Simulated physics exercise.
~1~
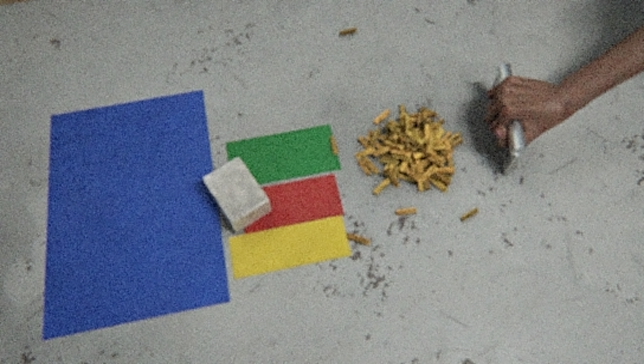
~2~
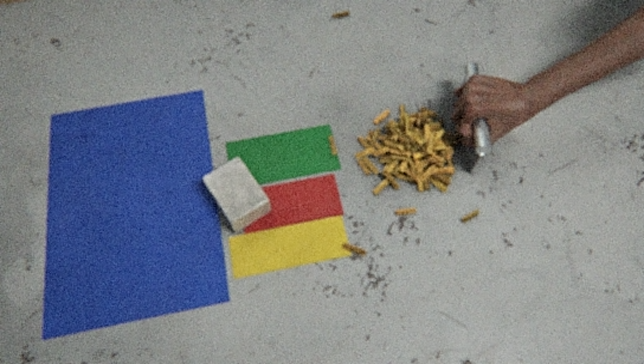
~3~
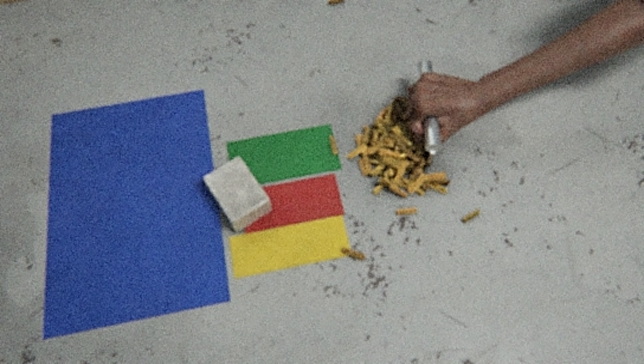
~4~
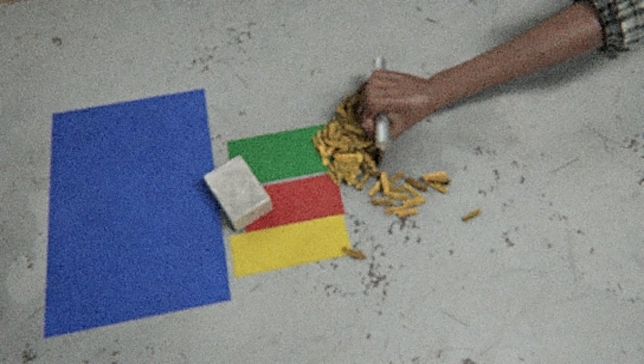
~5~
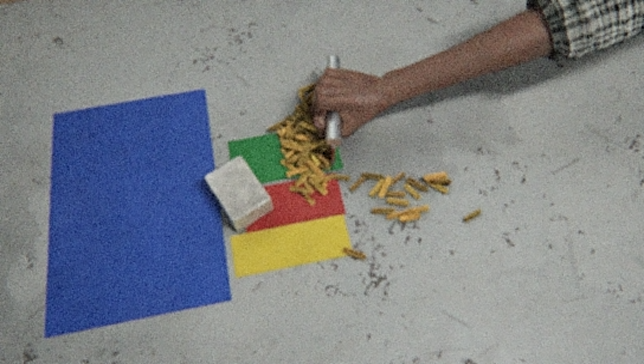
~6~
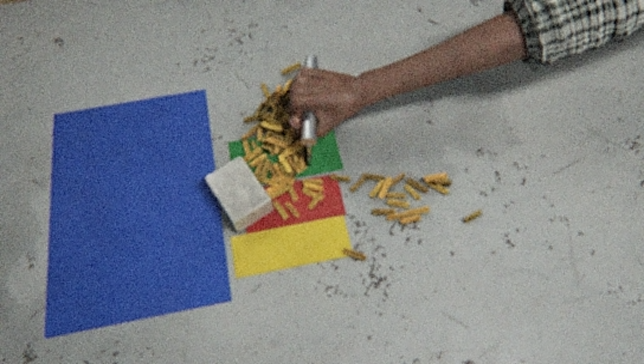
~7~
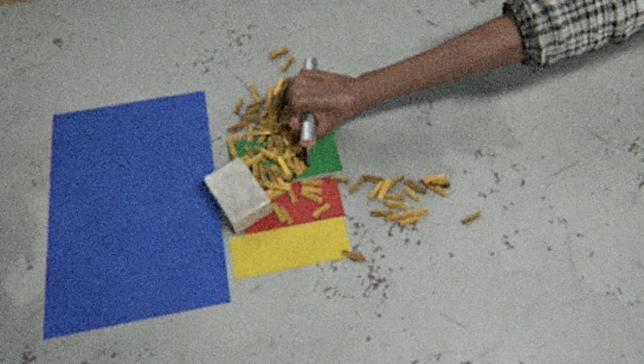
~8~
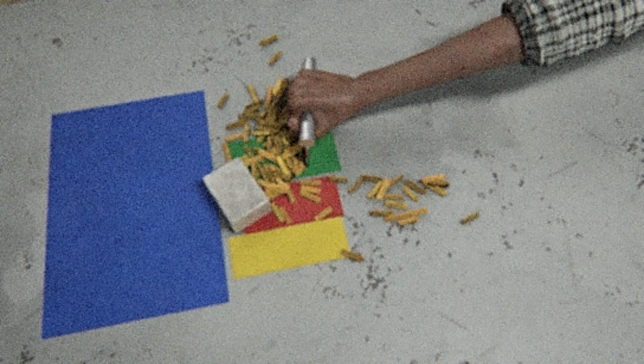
A hand holding a metal scraper pushed a heap of dry pasta pieces left across a gray surface, leaving some behind, until it piled against a fixed pale block and spread over the green mat, a little of the red, and the bare surface beyond.
